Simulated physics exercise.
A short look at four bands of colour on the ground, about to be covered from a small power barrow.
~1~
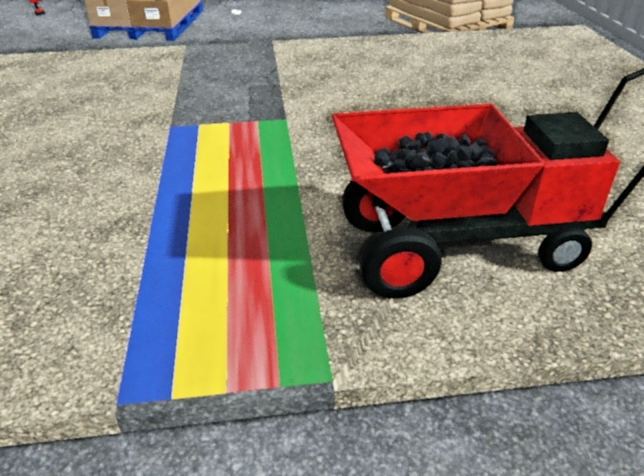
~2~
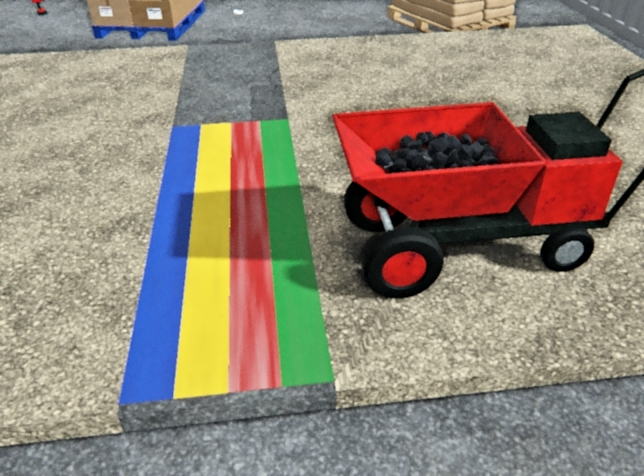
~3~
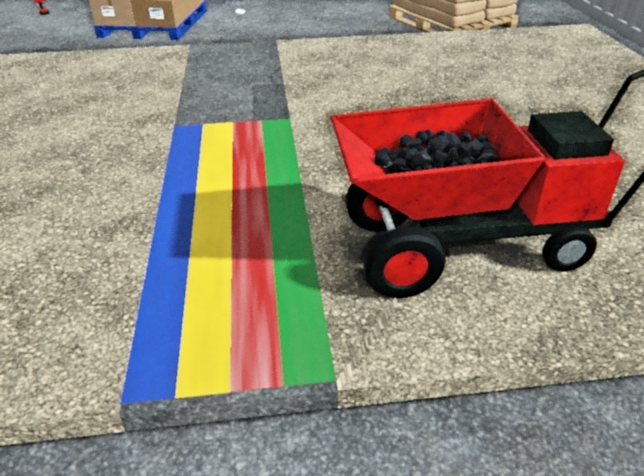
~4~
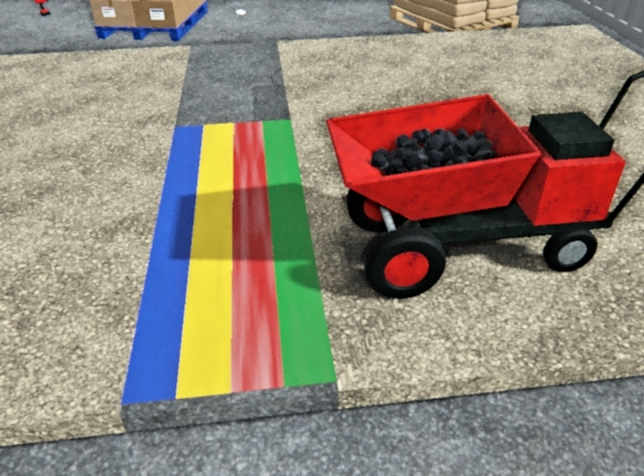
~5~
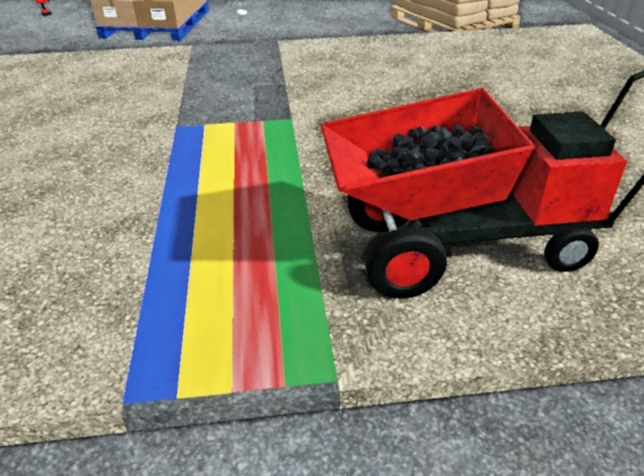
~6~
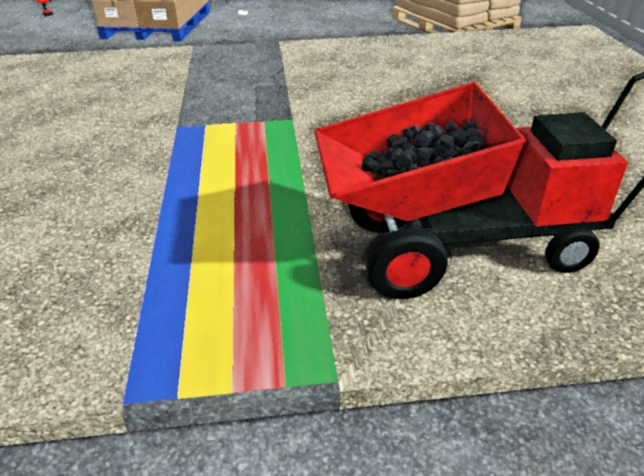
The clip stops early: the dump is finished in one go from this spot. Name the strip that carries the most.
The red strip carries the most.
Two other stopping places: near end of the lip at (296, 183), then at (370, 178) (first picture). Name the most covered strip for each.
First that yellow strip, then that red strip.
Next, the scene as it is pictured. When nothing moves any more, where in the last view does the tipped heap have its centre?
Close to (253, 260).
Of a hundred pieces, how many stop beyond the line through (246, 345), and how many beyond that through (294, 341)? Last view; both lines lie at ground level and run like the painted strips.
Near 30 % and 70 %.
Soon, skip tipped well over; all in the skip.
A while on, skip tipped steeply; nearly all in the skip; a stray few over the green strip; a small part over the red strip.
Towards the end, skip tipped right over; about a quarter in the skip; a small part over the green strip; about half over the red strip; a small part over the yellow strip; a stray few over the blue strip.
Finally, skip tipped right over; about a quarter in the skip; a small part over the green strip; about half over the red strip; a small part over the yellow strip; a stray few over the blue strip.
